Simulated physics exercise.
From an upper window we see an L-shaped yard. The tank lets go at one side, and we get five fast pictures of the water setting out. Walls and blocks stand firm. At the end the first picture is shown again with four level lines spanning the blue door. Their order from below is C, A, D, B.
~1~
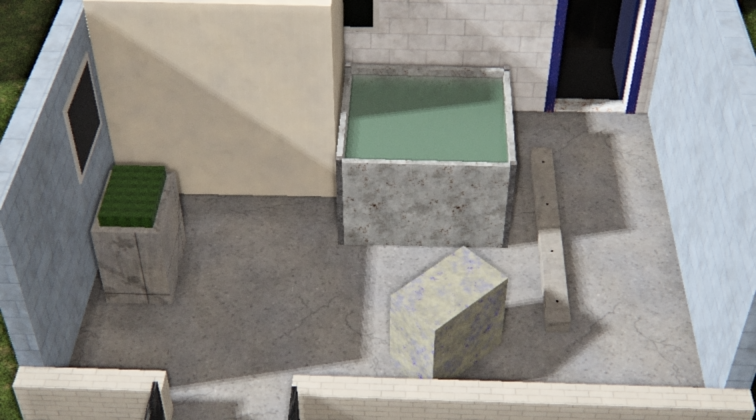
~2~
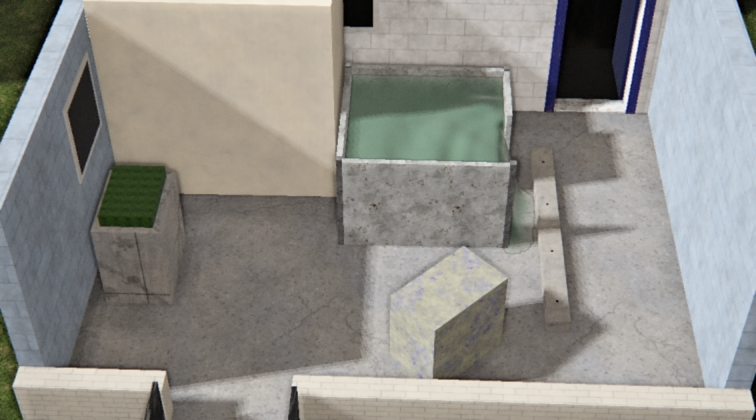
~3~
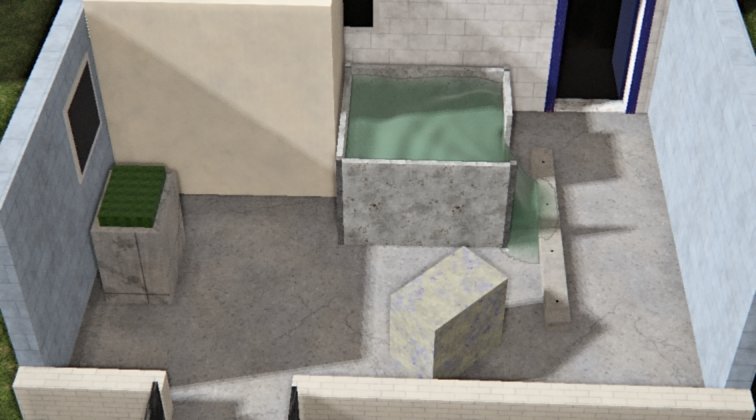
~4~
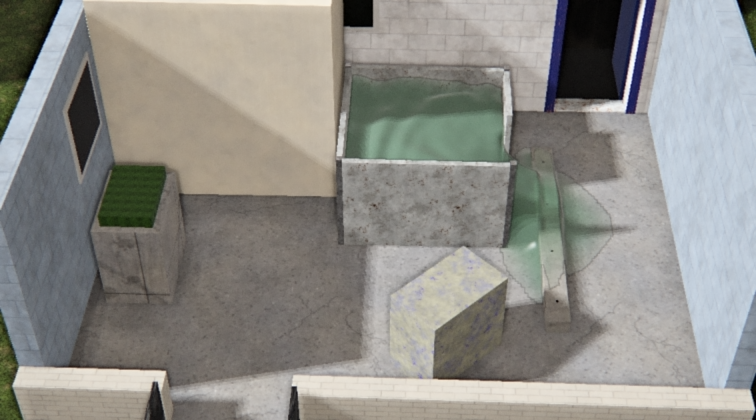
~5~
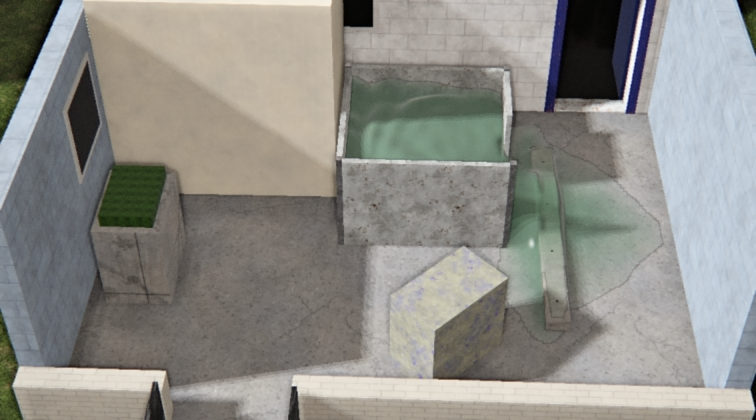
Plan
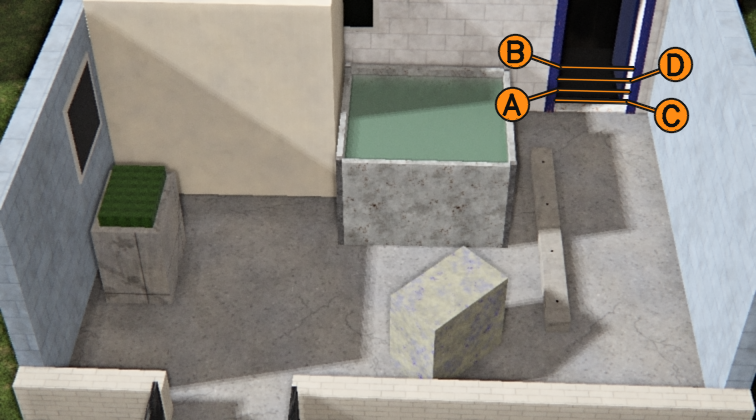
In the video, seen from above, green water in a concrete tank ripples and pours out from its right side into a walled yard, reaches a low beam on the ground, then passes it and spreads across the paving.
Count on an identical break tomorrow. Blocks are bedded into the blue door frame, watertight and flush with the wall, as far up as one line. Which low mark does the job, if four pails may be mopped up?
Line A.
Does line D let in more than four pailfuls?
No, not at all.
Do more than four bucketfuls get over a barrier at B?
No, not at all.
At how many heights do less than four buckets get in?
Three of them.
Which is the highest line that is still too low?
C.
On the marked copy, A at (593, 91); B at (596, 67); C at (591, 101); D at (594, 80); from the bottom up C, A, D, B.
If A is chosen, a splash gets over, under a bucket.
If B is chosen, nothing gets over.
If C is chosen, about 9 bucketfuls get in.
If D is chosen, nothing gets over.
